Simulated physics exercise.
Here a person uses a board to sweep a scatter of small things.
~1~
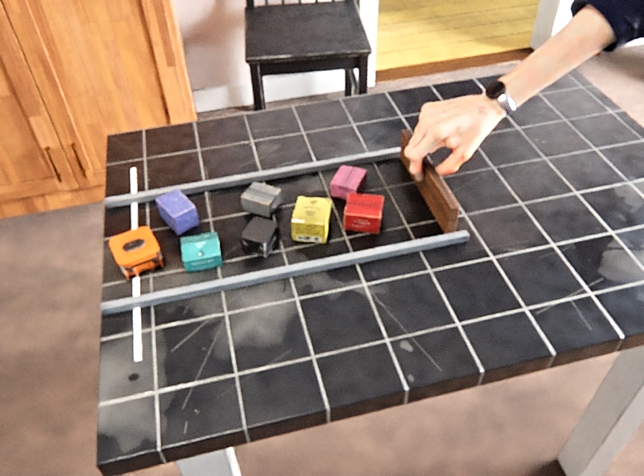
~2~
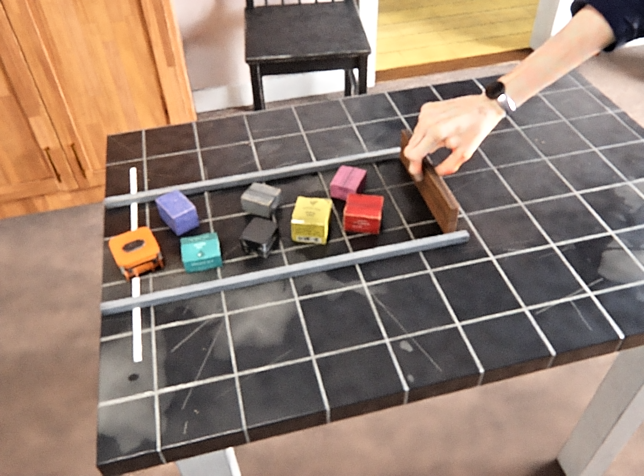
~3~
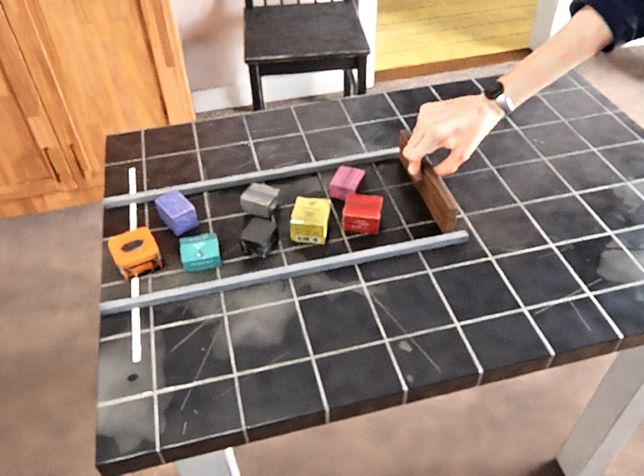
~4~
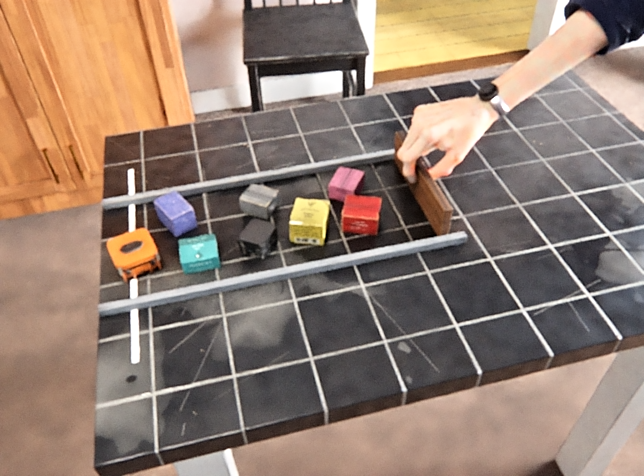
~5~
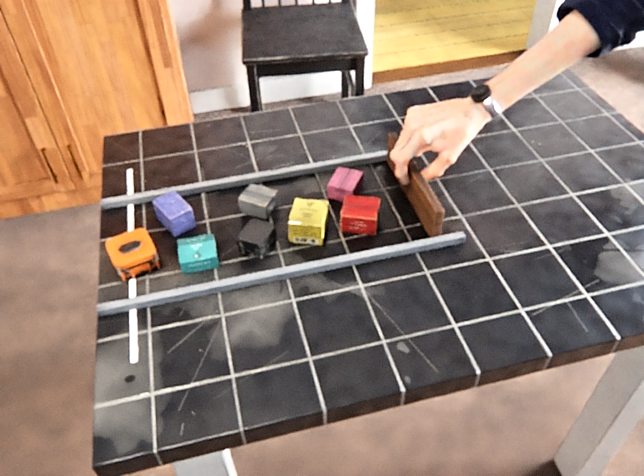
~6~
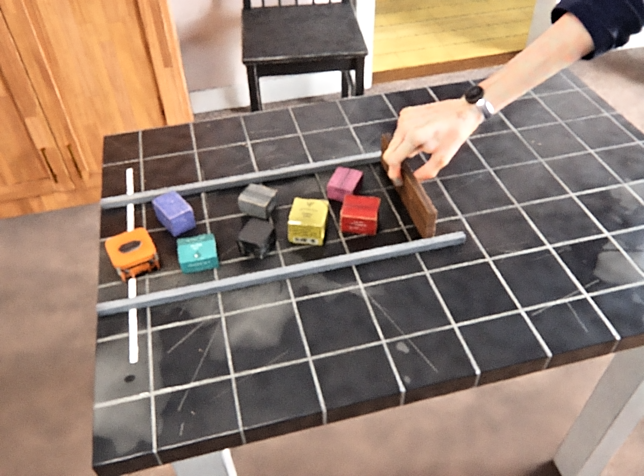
To begin with, a hand holds a wooden board upright at the right end of two grey rails on a tiled table, with small coloured boxes scattered between them. The hand then slides the board slightly left toward the red box, while the boxes and orange case stay still.
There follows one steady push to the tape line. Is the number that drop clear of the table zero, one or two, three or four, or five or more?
I predict five or more come down off the table.
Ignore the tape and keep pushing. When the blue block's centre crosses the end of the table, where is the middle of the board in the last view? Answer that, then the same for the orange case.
The blue block gives roughly (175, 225), the orange case roughly (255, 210).
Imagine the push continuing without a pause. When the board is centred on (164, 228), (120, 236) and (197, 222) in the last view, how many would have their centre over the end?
The numbers past the end are 4, 6 and 2.
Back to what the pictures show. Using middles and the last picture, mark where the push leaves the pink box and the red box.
Final pixels, roughly: (115, 230) for the first, (110, 269) for the other.
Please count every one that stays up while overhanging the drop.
Things overhanging at the end: 1.
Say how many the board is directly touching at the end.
All in all, 2.
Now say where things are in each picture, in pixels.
The first frame shows orange case (137, 253); blue block (178, 212); turquoise box (202, 252); board (427, 180); tape (135, 248).
The second frame shows blue block (177, 212); grey box (262, 200).
The third frame shows turquoise box (201, 253); yellow box (311, 220).
The fourth frame shows orange case (135, 255); red box (362, 215).
The fifth frame shows blue block (174, 213); black case (257, 239).
The sixth frame shows orange case (133, 255); blue block (174, 213); turquoise box (198, 253); board (406, 184); tape (131, 250).
Early on, none off yet; orange case at rest near (133, 255); blue block at rest near (174, 213); turquoise box at rest near (198, 253).
A while later, one off so far; orange case in the air near (97, 351); blue block travelled about its own width near (143, 222); turquoise box travelled well along near (100, 282).
Finally, the number that fall off is five or more; lost, yellow box, grey box, black case, turquoise box, blue block and orange case.
